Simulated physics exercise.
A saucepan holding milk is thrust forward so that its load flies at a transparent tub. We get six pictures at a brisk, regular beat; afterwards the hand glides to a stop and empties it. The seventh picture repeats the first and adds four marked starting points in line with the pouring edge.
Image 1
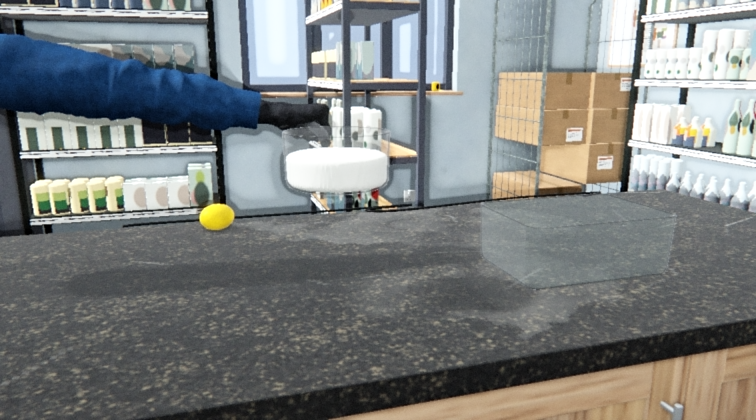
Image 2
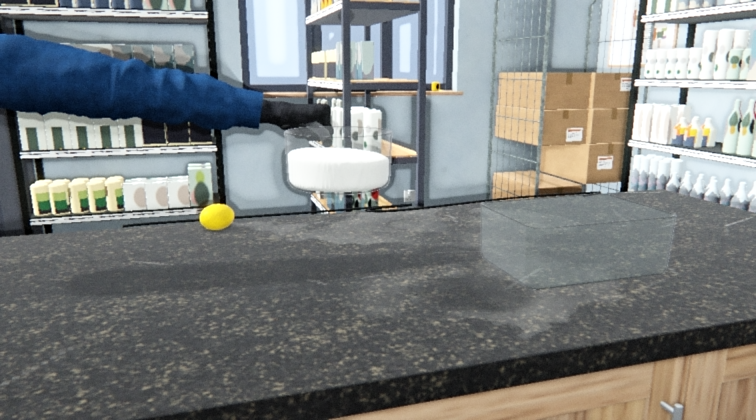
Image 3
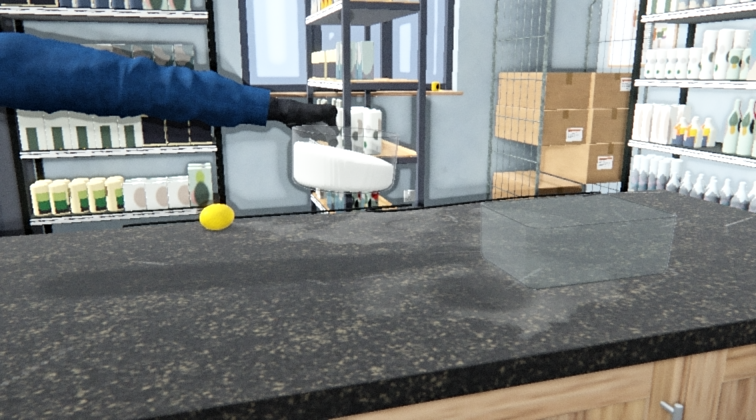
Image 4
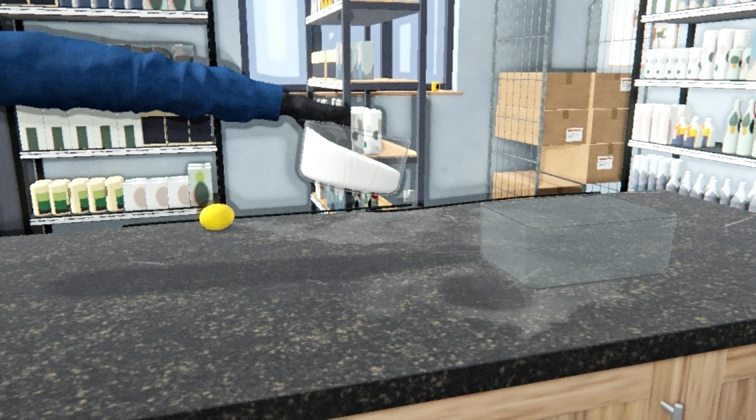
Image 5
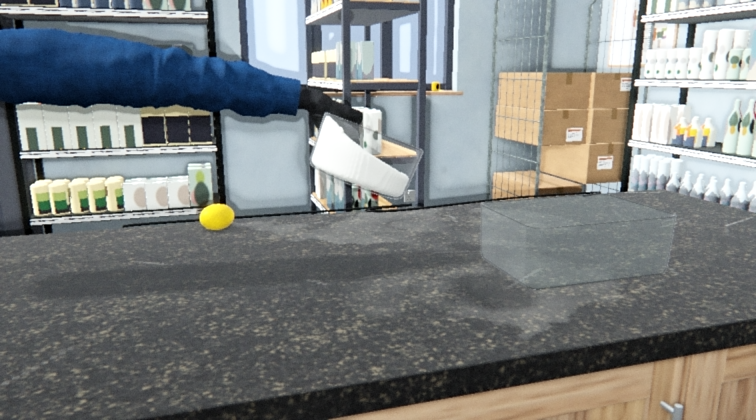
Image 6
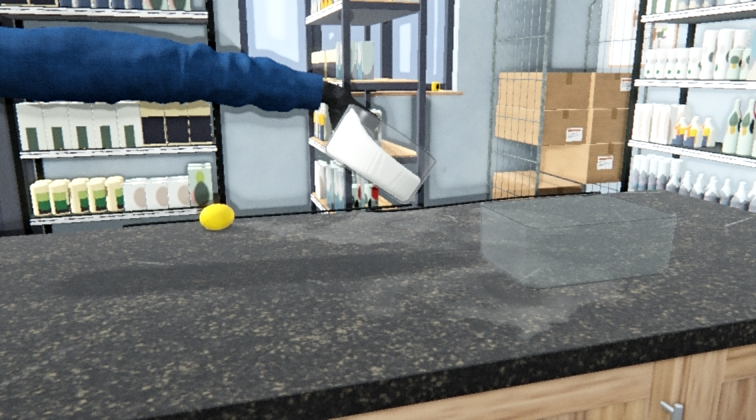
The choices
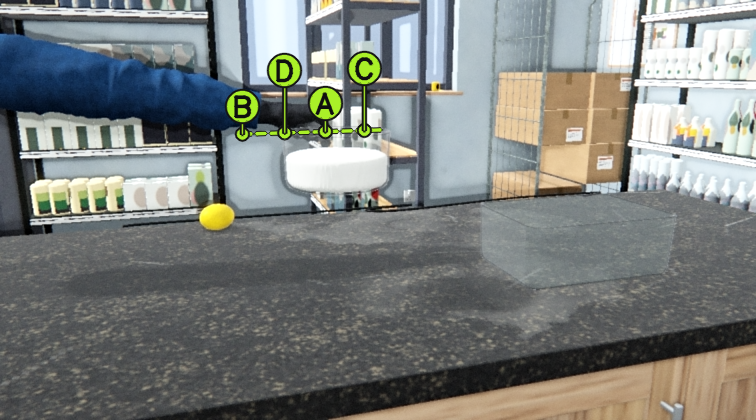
Above a dark speckled counter, a gloved hand tilts a clear pan of milk rightward.
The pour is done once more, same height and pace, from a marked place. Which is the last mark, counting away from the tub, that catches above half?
Choose C.
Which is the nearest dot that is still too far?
The answer is A.
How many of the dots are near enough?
One.
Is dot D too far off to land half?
Yes, that goes wrong.
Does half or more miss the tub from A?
Yes, it does.
On the marked copy, A at (325, 131); B at (242, 134); C at (364, 130); D at (284, 132).
For dot A, about 16 % lands in the tub, 76 % falls short and 8 % goes beside or beyond.
For dot B, about 0 % lands in the tub, 100 % falls short.
For dot C, about 80 % lands in the tub, 12 % falls short and 8 % goes beside or beyond.
For dot D, about 0 % lands in the tub, 94 % falls short and 6 % goes beside or beyond.
